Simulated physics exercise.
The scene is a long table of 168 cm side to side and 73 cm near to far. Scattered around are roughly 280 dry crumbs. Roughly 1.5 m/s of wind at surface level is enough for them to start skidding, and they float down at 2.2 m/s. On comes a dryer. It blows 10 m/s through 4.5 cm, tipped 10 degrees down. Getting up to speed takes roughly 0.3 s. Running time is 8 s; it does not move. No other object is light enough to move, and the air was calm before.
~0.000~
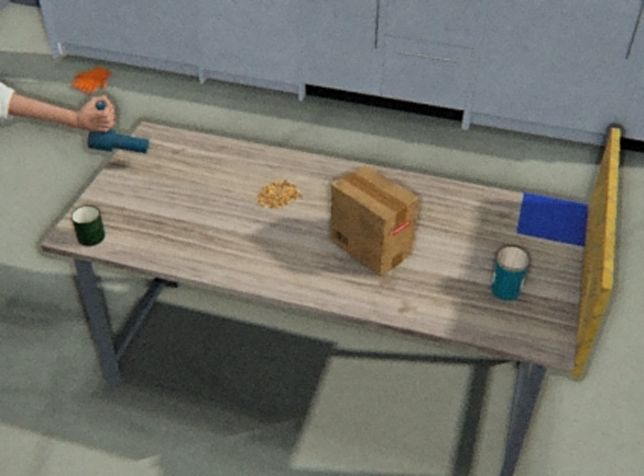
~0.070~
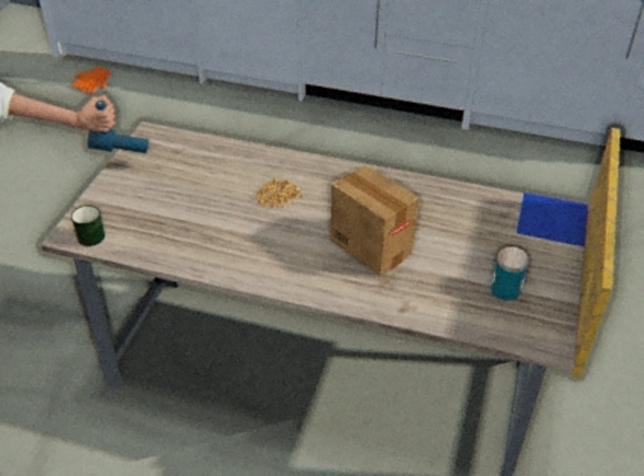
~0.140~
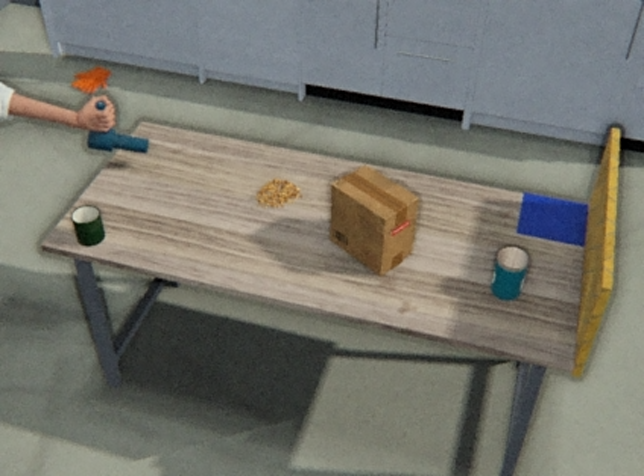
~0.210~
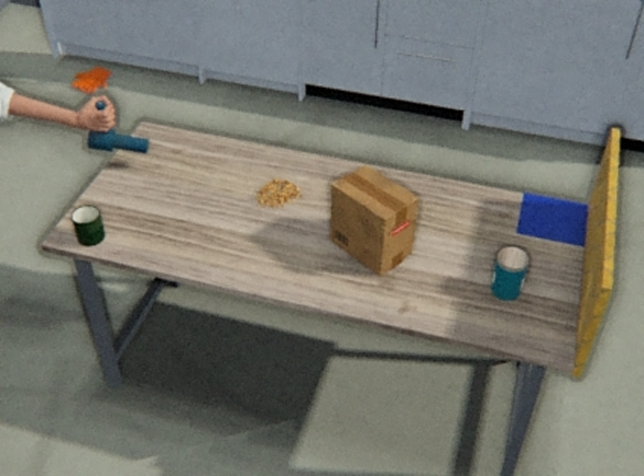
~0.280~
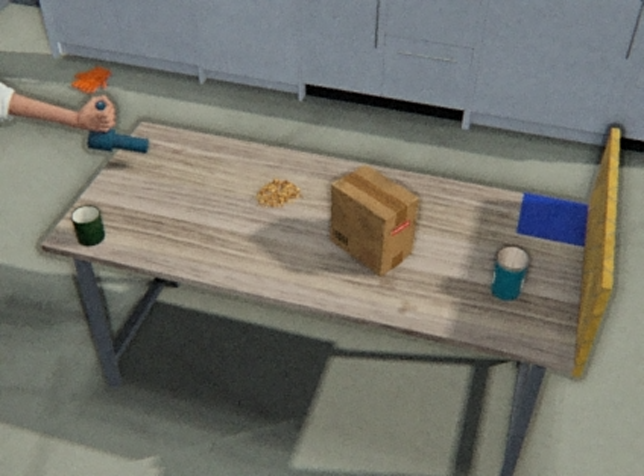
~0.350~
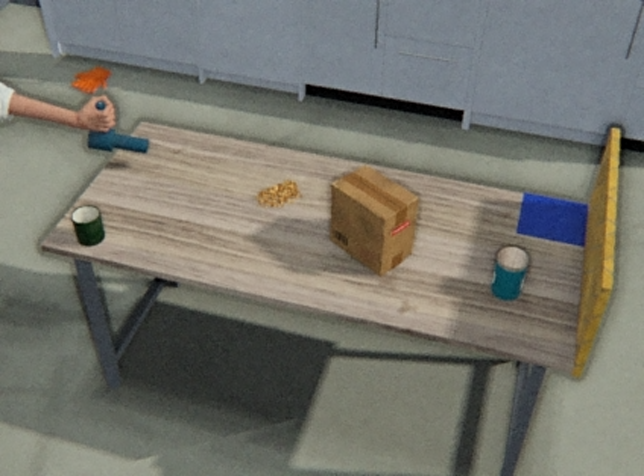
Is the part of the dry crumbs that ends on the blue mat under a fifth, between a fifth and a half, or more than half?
On the blue mat: Below a fifth.
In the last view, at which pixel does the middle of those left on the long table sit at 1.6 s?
Their middle would be near (422, 232) in the last picture.
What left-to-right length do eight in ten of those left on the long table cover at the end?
Around 80 centimetres from left to right.
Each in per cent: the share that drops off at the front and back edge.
Roughly 0 per cent at the front edge and 0 per cent at the back edge.
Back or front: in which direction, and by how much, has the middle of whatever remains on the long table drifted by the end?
Net drift is to the fore by close to 5 cm.
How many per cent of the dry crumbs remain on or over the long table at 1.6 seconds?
I'd put it near 100 per cent.
After 1.6 s the count stands so, 10 % are on the blue mat; the middle of those still in play is near (422, 232).
After 2.6 s the count stands so, 10 % are on the blue mat; the middle of those still in play is near (439, 238).
After 4.4 s the count stands so, 10 % are on the blue mat; the middle of those still in play is near (448, 243).
After 8.0 s, at the end, 10 % are on the blue mat; the middle of those still in play is near (457, 244).
